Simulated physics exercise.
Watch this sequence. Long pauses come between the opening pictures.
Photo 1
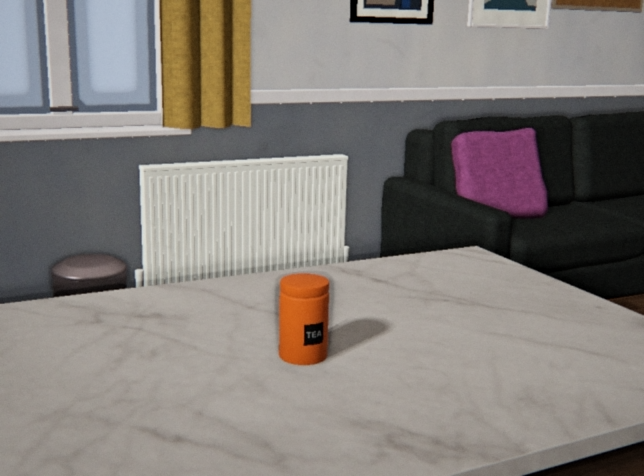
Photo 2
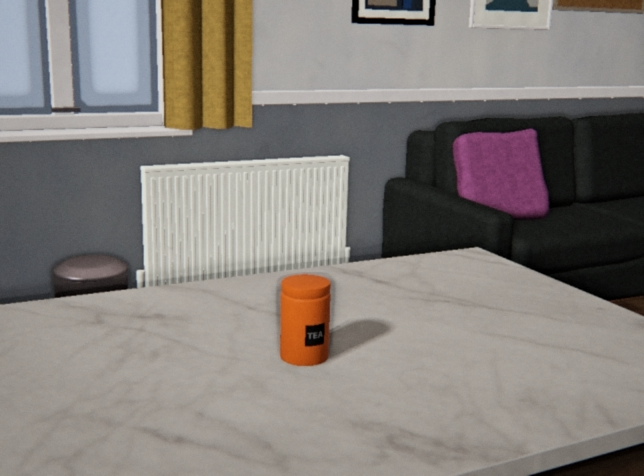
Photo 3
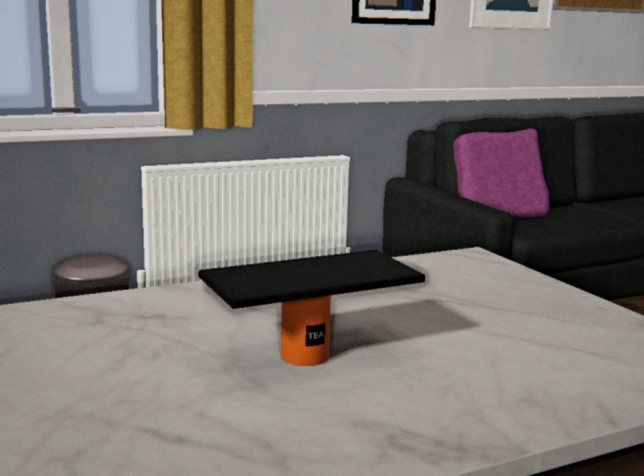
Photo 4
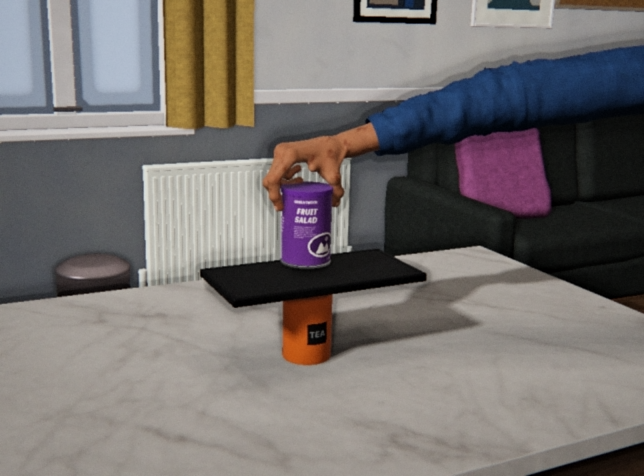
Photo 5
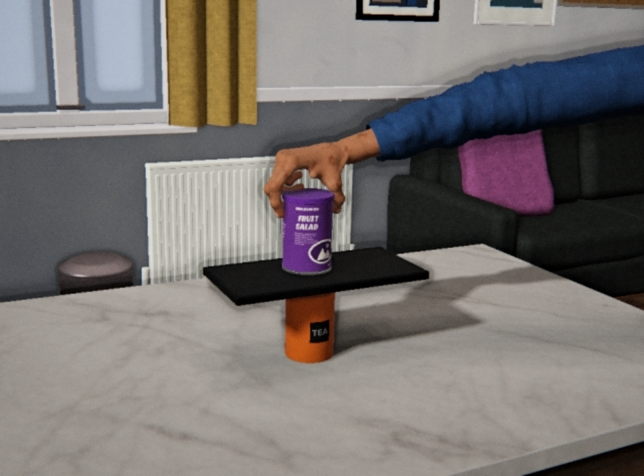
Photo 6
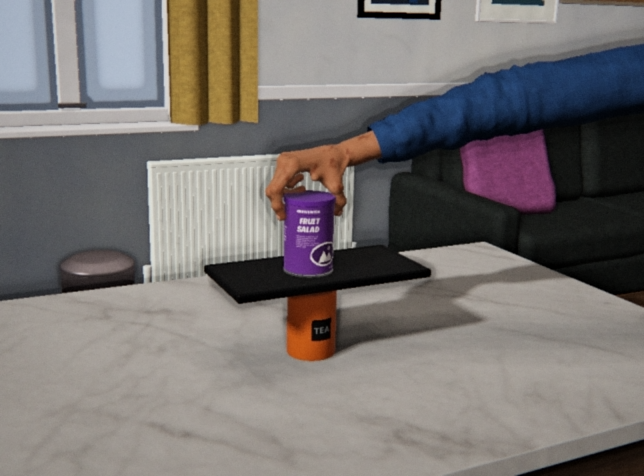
The footage shows an orange tea canister on a marble table, then a flat black slab resting across its top, and finally a hand in a blue sleeve lowering a purple fruit salad tin slightly onto the slab, still gripping it.
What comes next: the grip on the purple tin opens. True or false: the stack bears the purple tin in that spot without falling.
True.
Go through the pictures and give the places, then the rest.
In the first picture, the last thing is not in view yet.
In the second picture, the last thing is not in view yet.
In the third picture, the last thing is not in view yet; black lid (312, 276).
The fourth picture shows still above its spot; purple tin (307, 224); black lid (314, 275).
The fifth picture shows still above its spot; purple tin (307, 231); black lid (316, 273).
The sixth picture shows set down, still held; purple tin (309, 233); black lid (318, 271).
Then, 0.50 s later than the last frame, all is still.
Then, 1.10 s later than the last frame, purple tin resting near (309, 234).
When it is over, all 3 as before. End places, in pixels of the last picture, purple tin near (309, 234). The stack holds.
